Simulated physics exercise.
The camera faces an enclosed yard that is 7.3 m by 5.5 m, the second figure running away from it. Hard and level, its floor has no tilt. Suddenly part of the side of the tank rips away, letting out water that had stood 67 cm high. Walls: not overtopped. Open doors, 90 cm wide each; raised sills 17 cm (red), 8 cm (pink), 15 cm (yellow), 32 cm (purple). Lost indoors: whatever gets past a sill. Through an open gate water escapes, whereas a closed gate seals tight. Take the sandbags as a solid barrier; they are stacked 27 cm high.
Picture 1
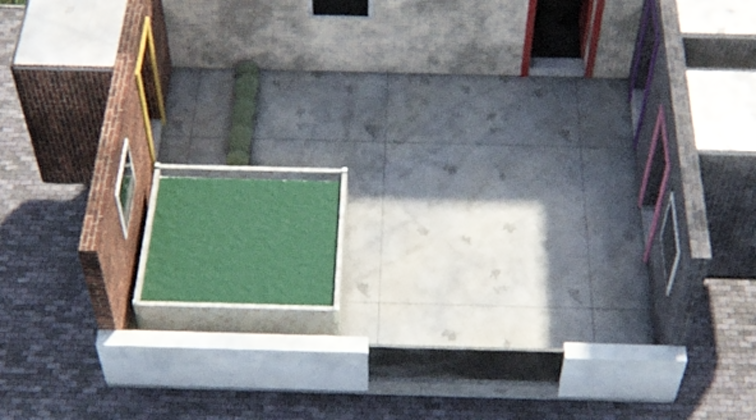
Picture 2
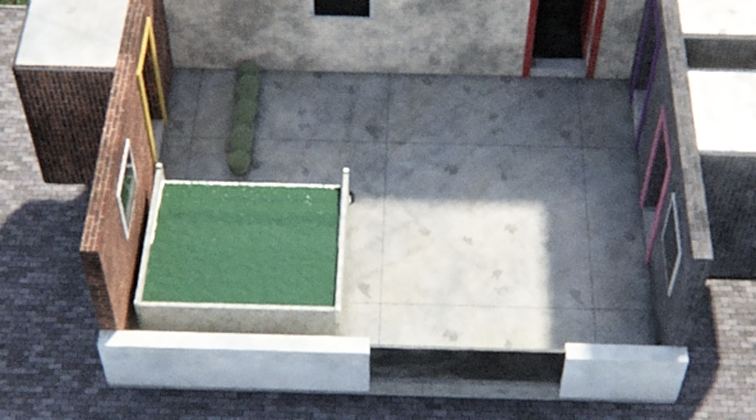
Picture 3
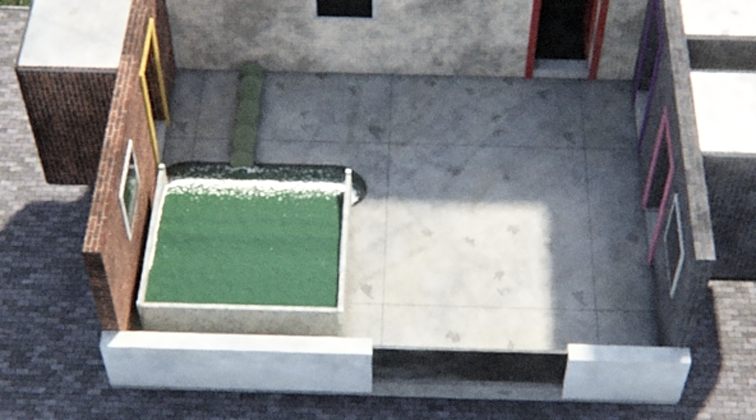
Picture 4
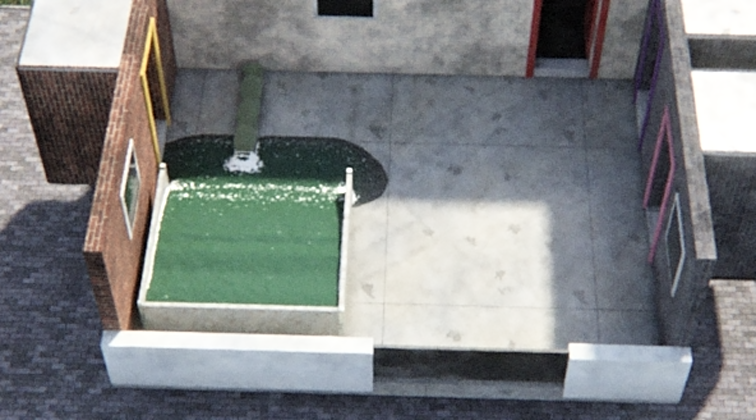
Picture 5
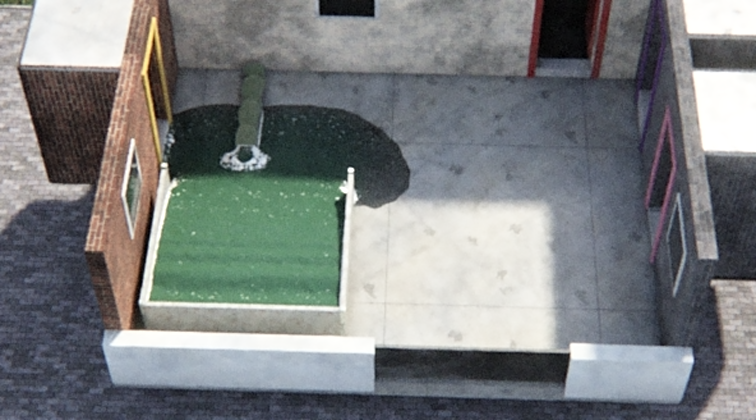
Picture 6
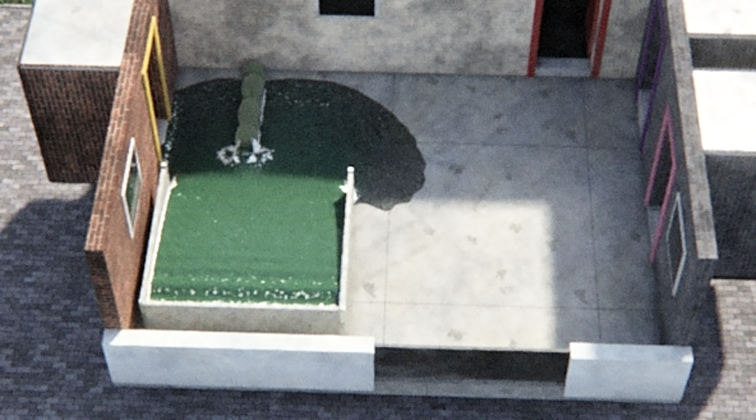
To begin with, a square tank of still green water stands in a walled yard, a dark green row behind it. The tank's far side gives way and water pours out, foaming along the edge. It spreads across the floor in a widening dark pool, surrounding the row and reaching rightward past the tank.
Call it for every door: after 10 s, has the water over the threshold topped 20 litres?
Red door not topped, pink door topped, yellow door topped, purple door not topped.
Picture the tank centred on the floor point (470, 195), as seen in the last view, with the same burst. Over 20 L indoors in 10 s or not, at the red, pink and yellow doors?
So the red door tops the limit, the pink door keeps within it and the yellow door keeps within it.
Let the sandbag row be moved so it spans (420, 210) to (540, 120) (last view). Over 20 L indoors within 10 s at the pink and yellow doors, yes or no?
Then: Pink under, yellow over.
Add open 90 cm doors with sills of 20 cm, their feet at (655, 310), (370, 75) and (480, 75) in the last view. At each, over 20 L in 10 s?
Note, doorways in listed order: Stays short, goes beyond, stays short.
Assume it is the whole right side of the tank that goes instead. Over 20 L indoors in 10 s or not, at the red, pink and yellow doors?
Red exceeds; pink exceeds; yellow falls short.
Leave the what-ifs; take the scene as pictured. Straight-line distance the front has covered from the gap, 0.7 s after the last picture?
That's near 3.6 m in a straight line.
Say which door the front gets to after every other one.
Last: Pink.
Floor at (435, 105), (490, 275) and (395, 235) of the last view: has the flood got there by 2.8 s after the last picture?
Point 1: Reached; point 2: Unreached; point 3: Unreached.
Then, 0.7 s after the last picture water covers 30 % of the floor and is deepest (56 cm) near (179, 73); red door not reached, pink door not reached, yellow door 25 cm at the sill, 2 L in, purple door not reached.
Then, 1.5 s after the last picture water covers 35 % of the floor and is deepest (52 cm) near (175, 97); red door 3 cm at the sill, 0 L in, pink door not reached, yellow door 26 cm at the sill, 39 L in, purple door not reached.
Then, 2.8 s after the last picture water covers 50 % of the floor and is deepest (36 cm) near (245, 83); red door 10 cm at the sill, 0 L in, pink door not reached, yellow door 30 cm at the sill, 128 L in, purple door 28 cm at the sill, 0 L in.
Then, 5.3 s after the last picture water covers 80 % of the floor and is deepest (28 cm) near (657, 364); red door 16 cm at the sill, 4 L in, pink door 13 cm at the sill, 23 L in, yellow door 16 cm at the sill, 203 L in, purple door 20 cm at the sill, 0 L in.
Then, 9.3 s after the last picture water covers 95 % of the floor and is deepest (19 cm) near (175, 97); red door 10 cm at the sill, 6 L in, pink door 6 cm at the sill, 39 L in, yellow door 12 cm at the sill, 206 L in, purple door 7 cm at the sill, 0 L in.
